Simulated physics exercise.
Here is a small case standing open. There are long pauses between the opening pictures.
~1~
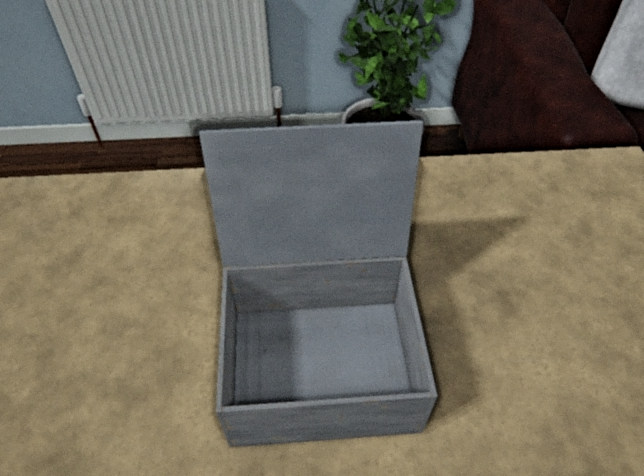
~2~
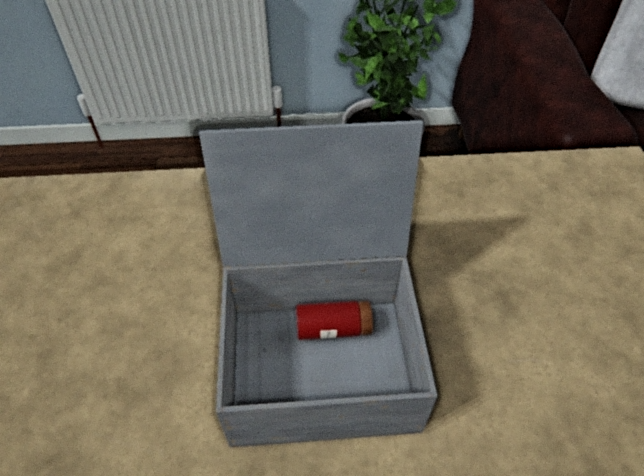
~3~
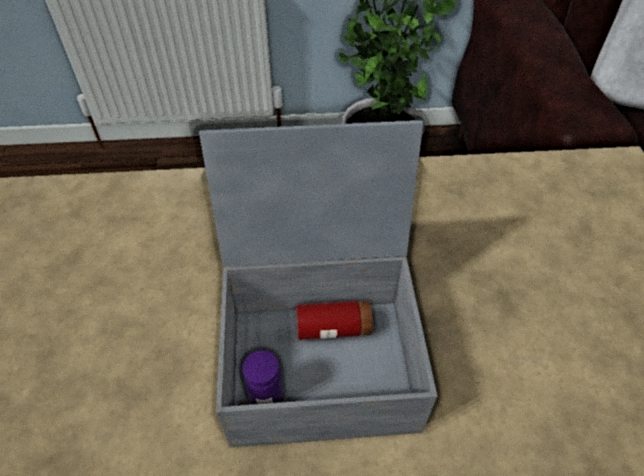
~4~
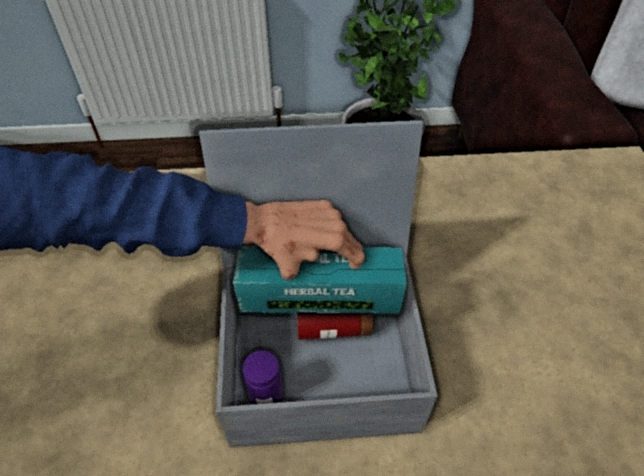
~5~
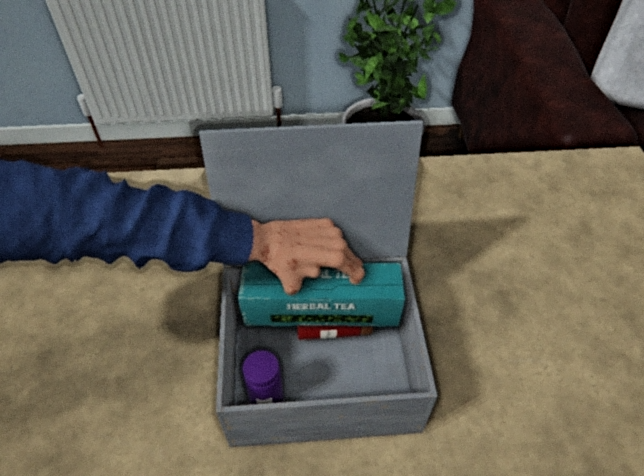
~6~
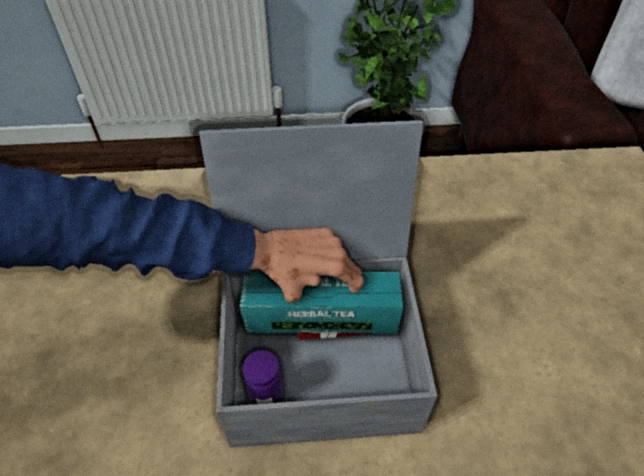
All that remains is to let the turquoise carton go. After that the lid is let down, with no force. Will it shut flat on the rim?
As it turns out, it sits on the rim.
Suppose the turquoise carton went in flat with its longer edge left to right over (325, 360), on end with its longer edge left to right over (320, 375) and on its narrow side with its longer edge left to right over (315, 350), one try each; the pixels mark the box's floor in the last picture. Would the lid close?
First try: It sits on the rim; second try: It is held up; third try: It shuts flat.
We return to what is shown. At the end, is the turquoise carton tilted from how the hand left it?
It ends up tilted.
Then, 0.70 s past the last view, turquoise carton on its side near (321, 361); purple shaker displaced a little.
Then, 1.60 s past the last view, lid 58° above the rim; turquoise carton on its side near (321, 361); purple shaker displaced a little.
Then, 2.00 s past the last view, lid 19° above the rim; turquoise carton on its side near (321, 361); purple shaker displaced a little.
Finally, lid shut; down or leaning hard in the box, turquoise carton; the other 2 still in place. Final places as the last picture's camera would see them, turquoise carton near (321, 361).
